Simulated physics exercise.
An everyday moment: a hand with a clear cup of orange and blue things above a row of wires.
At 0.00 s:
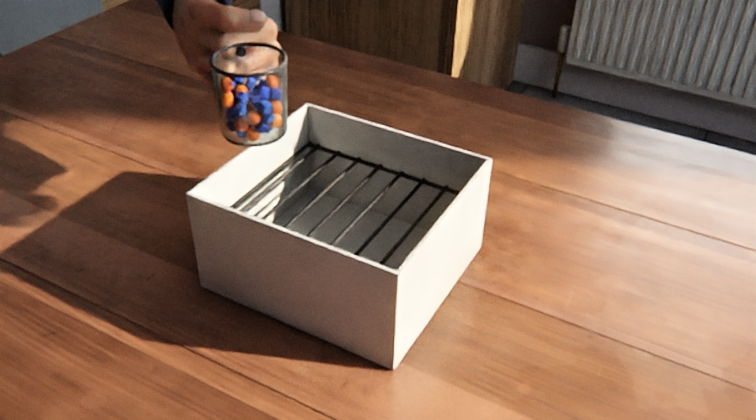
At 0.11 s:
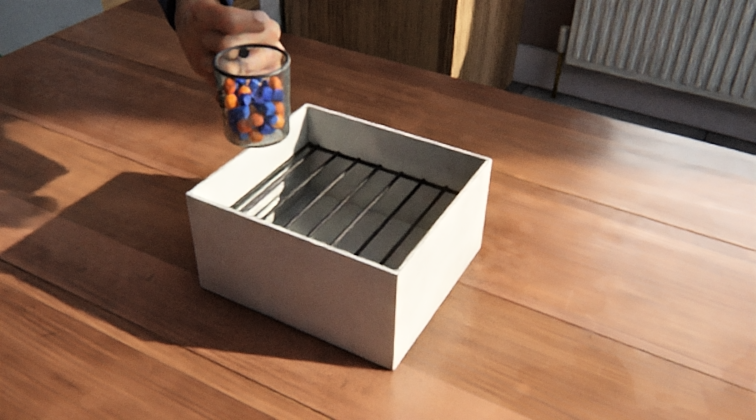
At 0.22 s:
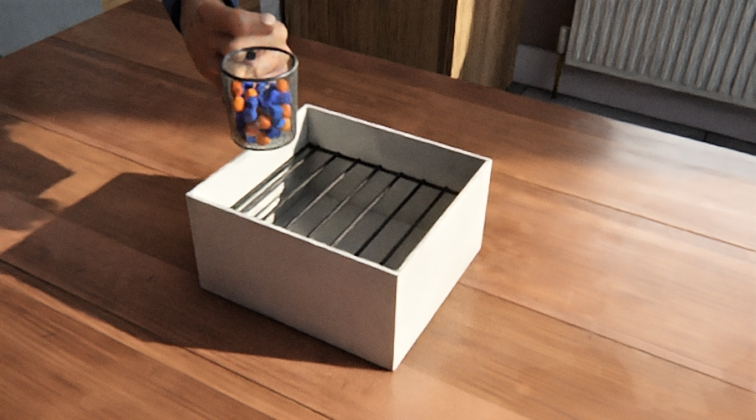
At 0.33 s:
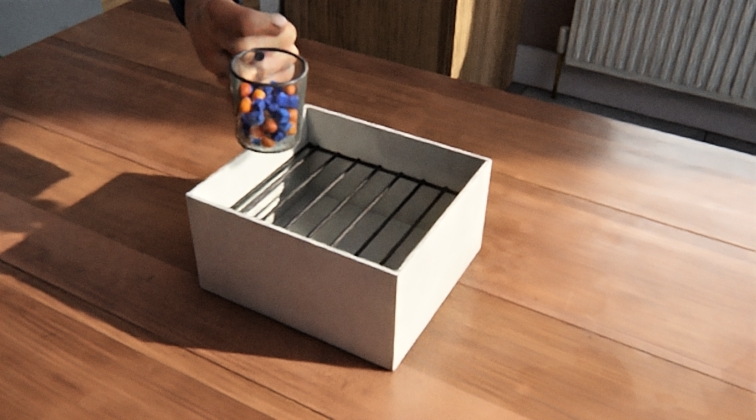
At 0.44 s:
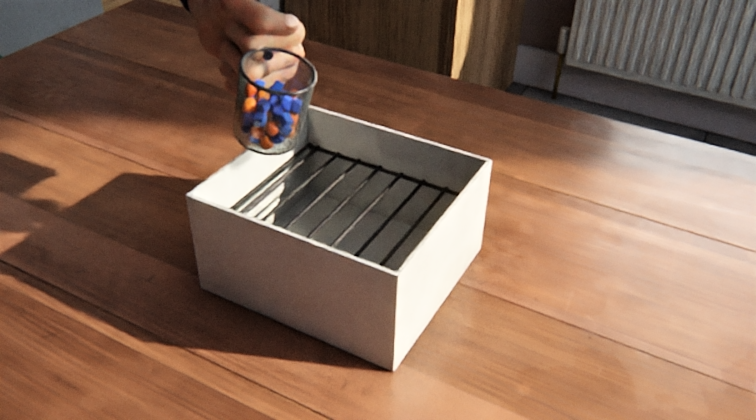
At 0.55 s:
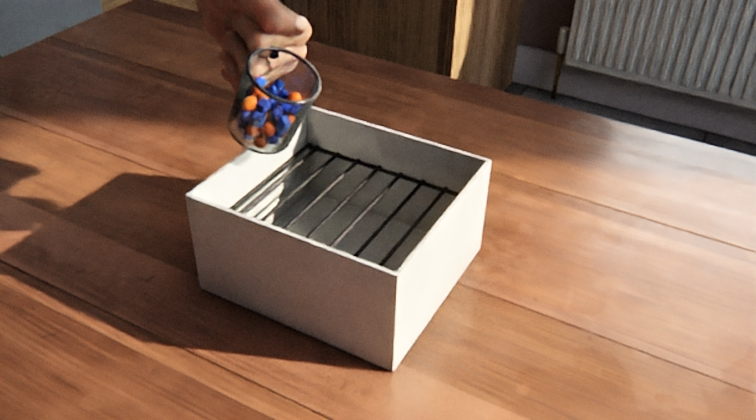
On a wooden table, a hand held a clear cup of small orange and blue pieces above a white box with dark wires across it, moved it slightly right, then tilted it.
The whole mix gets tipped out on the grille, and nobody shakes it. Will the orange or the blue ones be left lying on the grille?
Result: Orange fallen below, blue fallen below.
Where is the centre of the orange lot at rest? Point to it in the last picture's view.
Near (341, 261).
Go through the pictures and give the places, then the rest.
Cup near (252, 95), upright; rack near (405, 236), 10 wires across; orange round beads near (250, 108), narrower than the gaps; blue small cubes near (252, 99), narrower than the gaps, in the first picture.
Cup near (255, 97), upright; blue ones near (255, 100), in the second picture.
Cup near (262, 100), upright; orange ones near (260, 112), in the third picture.
Cup near (269, 102), tipped 5°; blue ones near (269, 106), in the fourth picture.
Cup near (272, 103), tipped 15°; orange ones near (267, 114), in the fifth picture.
Cup near (272, 103), tipped 26°; rack near (404, 238); orange ones near (265, 112); blue ones near (271, 107), in the sixth picture.
After 0.98 s, orange ones, the whole lot in the cup; blue ones, the whole lot in the cup.
After 1.36 s, orange ones, the bulk in the cup, a little on or over the wires, a little under the rack; blue ones, all but a few in the cup, a little on or over the wires, only a few under the rack.
After 1.69 s, orange ones, a little on or over the wires, the bulk under the rack; blue ones, near a quarter on or over the wires, the bulk under the rack.
In the end (2.7 s), orange ones, the whole lot under the rack; blue ones, the whole lot under the rack.
